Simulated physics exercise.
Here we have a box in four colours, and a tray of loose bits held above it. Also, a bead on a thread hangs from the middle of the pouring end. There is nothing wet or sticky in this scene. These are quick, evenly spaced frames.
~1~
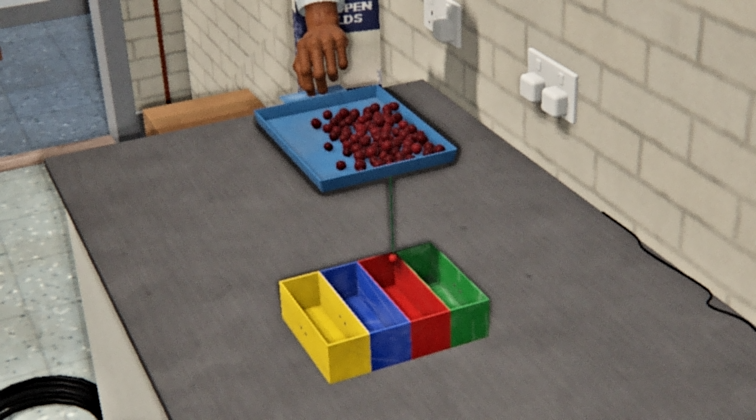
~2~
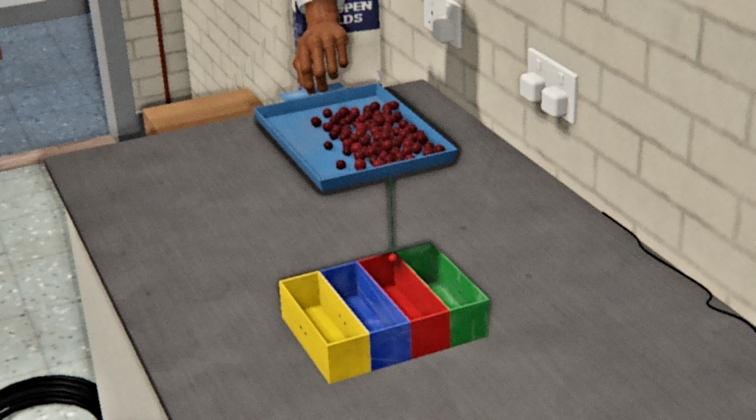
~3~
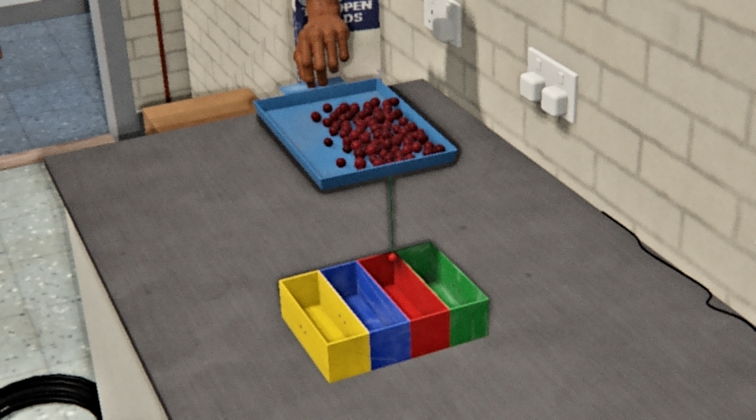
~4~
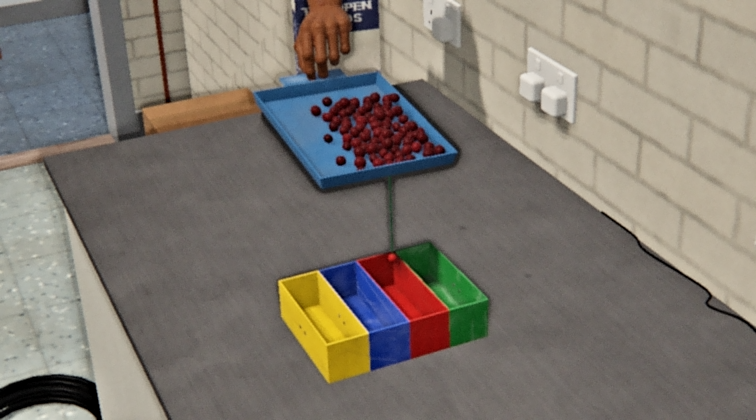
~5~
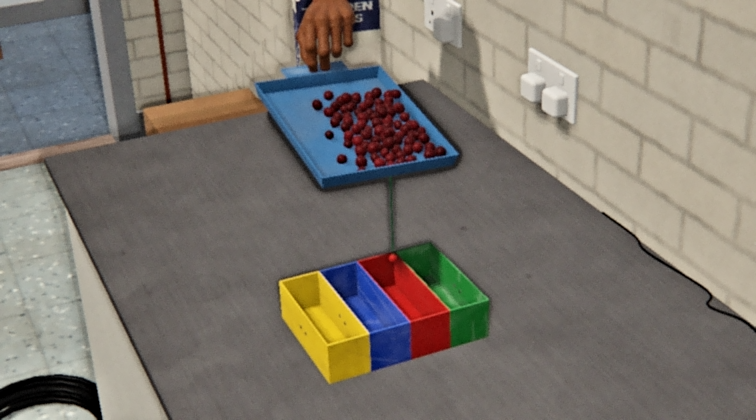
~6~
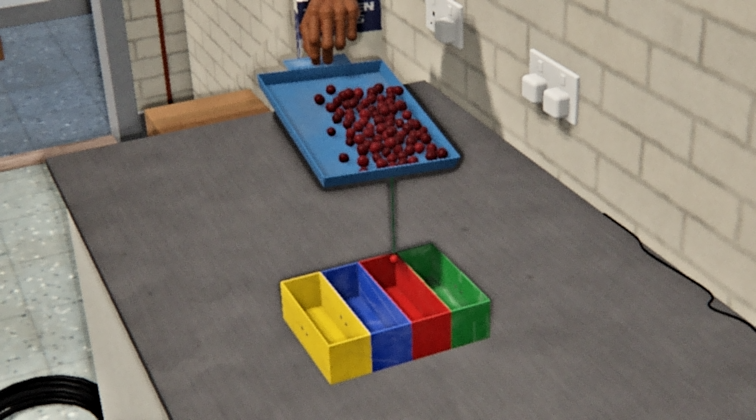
A dark-skinned hand holds the far edge of a blue tray of dark red dried cherries above a grey worktop, seen from above at an angle, beside a pale brick wall with white sockets. Below the tray, a red bead hangs on a thread over an open box with yellow, blue, red and green cells from left to right. The hand slowly raises the far edge, tilting the tray slightly towards the box, while the camera stays still.
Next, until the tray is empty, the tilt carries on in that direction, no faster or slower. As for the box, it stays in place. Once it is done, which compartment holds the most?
The green compartment holds the most.
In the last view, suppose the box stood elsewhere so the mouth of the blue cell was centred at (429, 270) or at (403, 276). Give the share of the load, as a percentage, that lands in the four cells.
Some 90 and then some 90 per cent.
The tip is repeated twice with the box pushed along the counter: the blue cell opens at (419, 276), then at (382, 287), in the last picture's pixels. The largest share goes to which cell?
That red cell first, green second.
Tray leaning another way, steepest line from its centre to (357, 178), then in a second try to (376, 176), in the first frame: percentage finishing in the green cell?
First case about 10 percent; second case about 20 percent.
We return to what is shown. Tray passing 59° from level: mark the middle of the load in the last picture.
In the last view the centre sits at roughly (411, 126).
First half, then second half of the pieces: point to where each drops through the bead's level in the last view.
Near (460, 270) and later near (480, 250).
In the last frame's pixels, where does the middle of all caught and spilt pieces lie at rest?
Resting centre, last frame: Roughly (481, 308).
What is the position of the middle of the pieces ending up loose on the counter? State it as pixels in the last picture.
Roughly at pixel (513, 299).
Just after the last frame, tray tipped steeply; almost all on the tray; just a few in the green cell; about a tenth falling or outside the box.
A moment on, tray tipped right over; almost all on the tray; just a few in the green cell; about a tenth falling or outside the box.
Further on, tray tipped past a quarter turn; roughly a third in the green cell; about a tenth in the red cell; roughly half falling or outside the box.
When it is over, tray tipped past a quarter turn; roughly a third in the green cell; about a tenth in the red cell; not one in the yellow cell; not one in the blue cell; roughly half outside the box.
